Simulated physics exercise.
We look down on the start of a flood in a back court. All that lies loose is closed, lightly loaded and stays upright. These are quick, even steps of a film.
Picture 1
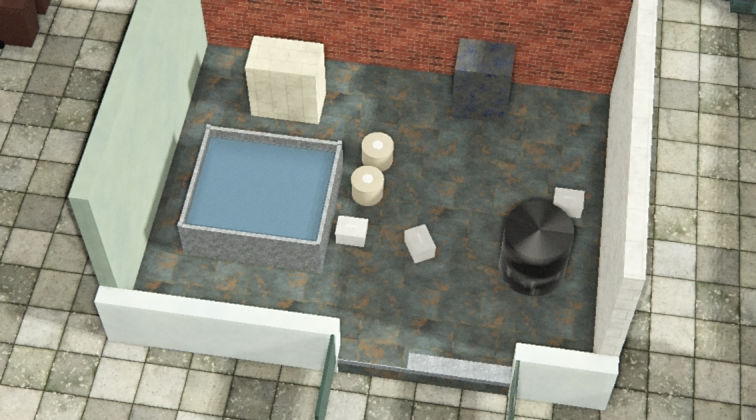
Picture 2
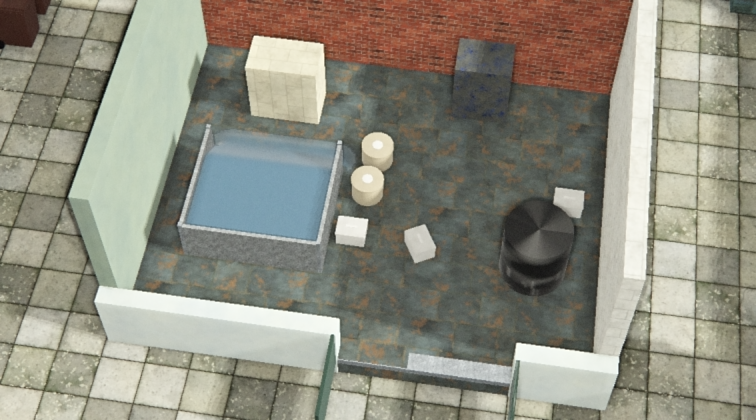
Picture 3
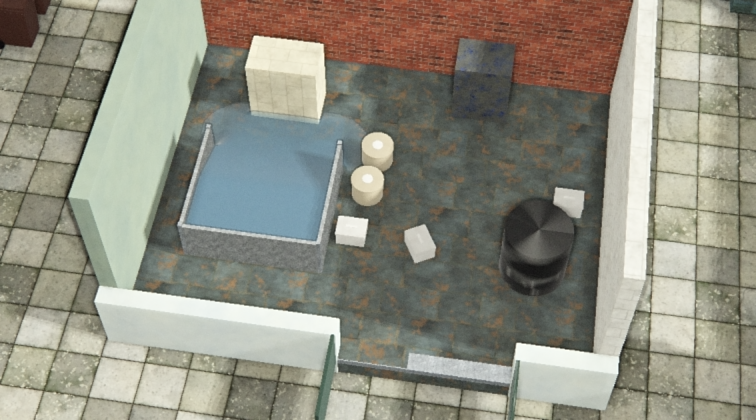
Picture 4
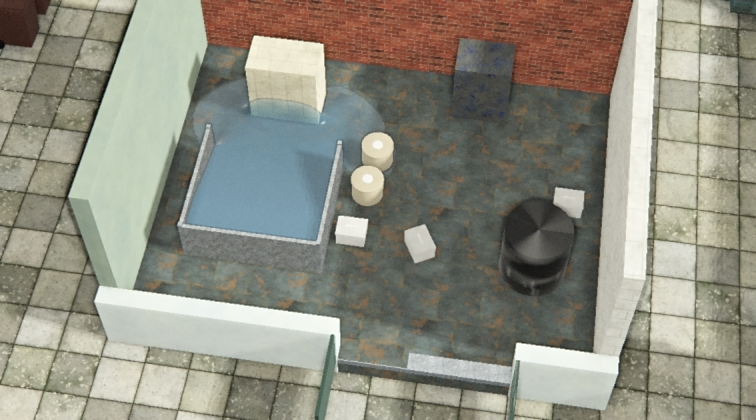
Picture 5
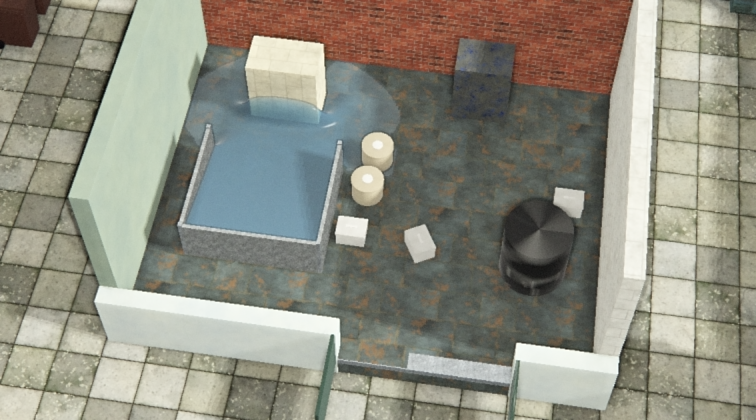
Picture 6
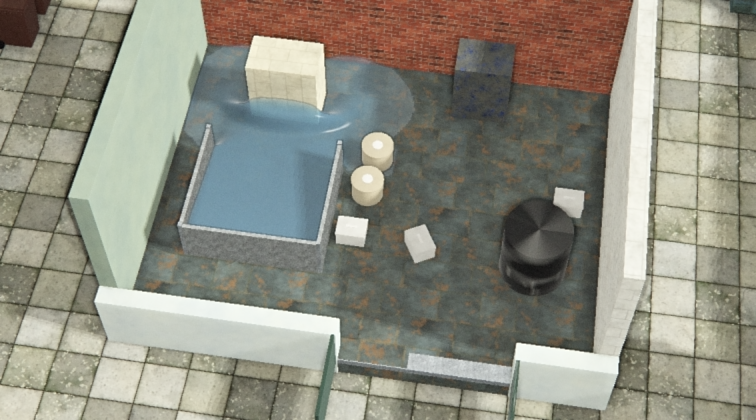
In the video, the far wall of a raised pool in a walled court disappears, and water pours out across the dark floor, reaching around a cream block near the brick wall while the surrounding objects stay still.
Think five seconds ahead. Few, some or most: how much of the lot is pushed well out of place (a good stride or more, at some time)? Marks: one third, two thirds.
Share: Between one and two thirds.
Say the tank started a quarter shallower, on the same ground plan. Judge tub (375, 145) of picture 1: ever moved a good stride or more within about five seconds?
Answer: Shifted that much.
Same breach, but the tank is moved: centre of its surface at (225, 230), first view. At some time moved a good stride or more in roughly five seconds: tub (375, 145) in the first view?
My call: Shifted that much.
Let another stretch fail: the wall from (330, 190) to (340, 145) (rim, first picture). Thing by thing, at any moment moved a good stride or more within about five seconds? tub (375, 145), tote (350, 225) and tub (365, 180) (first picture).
One after the other: Moved that far, less than that, yes.
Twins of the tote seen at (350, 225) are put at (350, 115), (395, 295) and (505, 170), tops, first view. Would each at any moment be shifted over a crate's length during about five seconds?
One after the other: Shifted that much, short of that, shifted that much.
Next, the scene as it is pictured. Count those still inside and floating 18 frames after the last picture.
I count 1.
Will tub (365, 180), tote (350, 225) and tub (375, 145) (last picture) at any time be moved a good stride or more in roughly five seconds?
In that order: Under that, no, yes.
A moment on, 0 of 5 are well off their spots; 0 afloat.
Next, 1 of 5 are well off their spots; 0 afloat.
Later, 1 of 5 are well off their spots; 1 afloat.
In the end, 2 of 5 are well off their spots, and 2 have been at some point; 1 afloat.
